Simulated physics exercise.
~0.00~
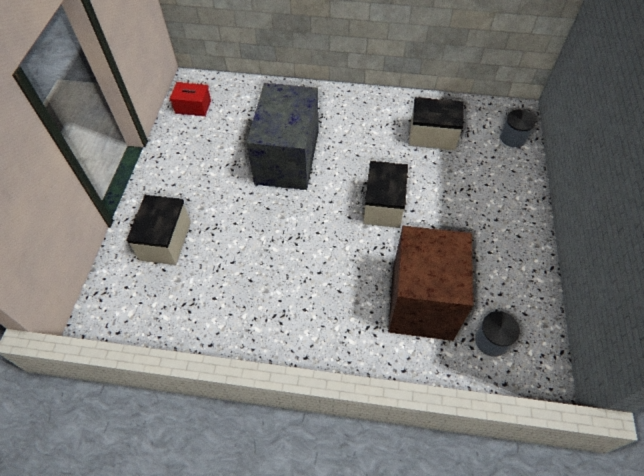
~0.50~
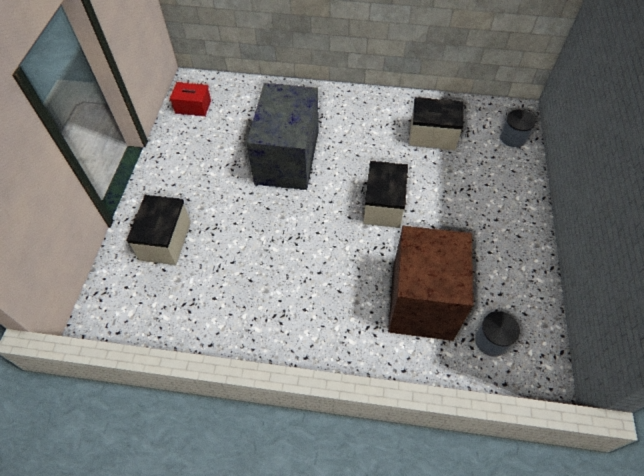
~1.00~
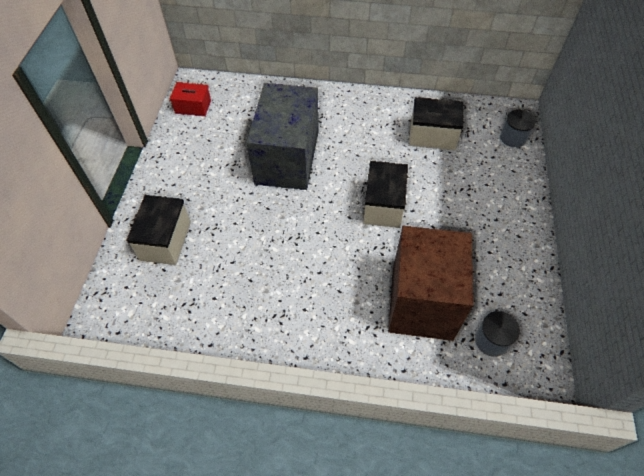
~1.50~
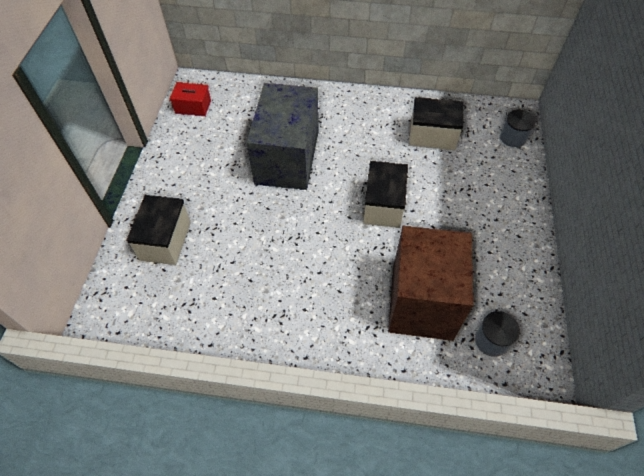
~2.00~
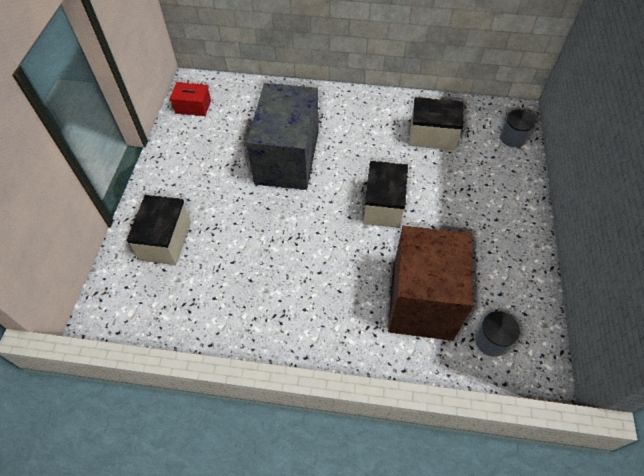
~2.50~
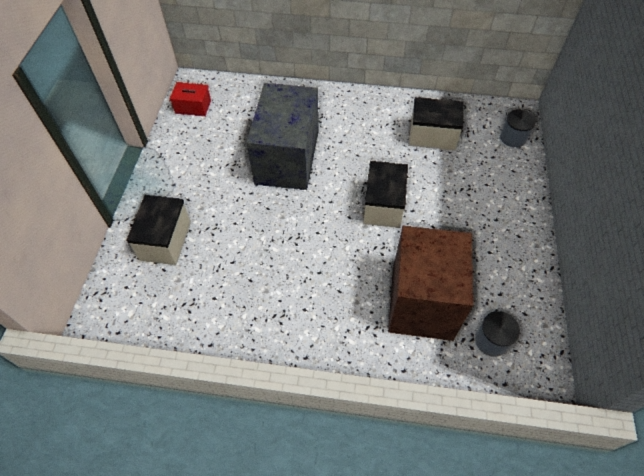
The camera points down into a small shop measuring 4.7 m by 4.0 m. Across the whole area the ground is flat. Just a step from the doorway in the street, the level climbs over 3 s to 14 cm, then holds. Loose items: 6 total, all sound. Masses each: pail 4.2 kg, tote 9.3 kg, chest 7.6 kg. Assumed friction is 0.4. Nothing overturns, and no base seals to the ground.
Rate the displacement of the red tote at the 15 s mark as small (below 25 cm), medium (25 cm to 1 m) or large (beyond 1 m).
Small.
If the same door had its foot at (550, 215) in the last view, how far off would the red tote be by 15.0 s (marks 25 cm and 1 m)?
By then the red tote has hardly changed position.
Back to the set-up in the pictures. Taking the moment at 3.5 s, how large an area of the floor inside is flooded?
That flooded area is roughly 2.0 m2.
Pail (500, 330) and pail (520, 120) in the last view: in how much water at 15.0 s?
Roughly 5 and 6 cm.
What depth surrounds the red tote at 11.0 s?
The depth there is around 5 cm.
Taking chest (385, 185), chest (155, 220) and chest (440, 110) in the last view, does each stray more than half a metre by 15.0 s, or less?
Going one by one, I get beyond, beyond and below.
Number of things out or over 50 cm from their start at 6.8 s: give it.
Count then: 1.
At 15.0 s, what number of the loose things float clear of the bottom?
Just then, the number is 4.
After 3.5 s the red tote is near (189, 92), 0.0 m from its start, aground; 0 afloat.
After 6.8 s the red tote is near (189, 92), 0.0 m from its start, aground; 0 afloat.
After 11.0 s the red tote is near (189, 92), 0.0 m from its start, aground; 1 afloat.
After 15.0 s the red tote is near (189, 92), 0.0 m from its start, aground; 4 afloat.
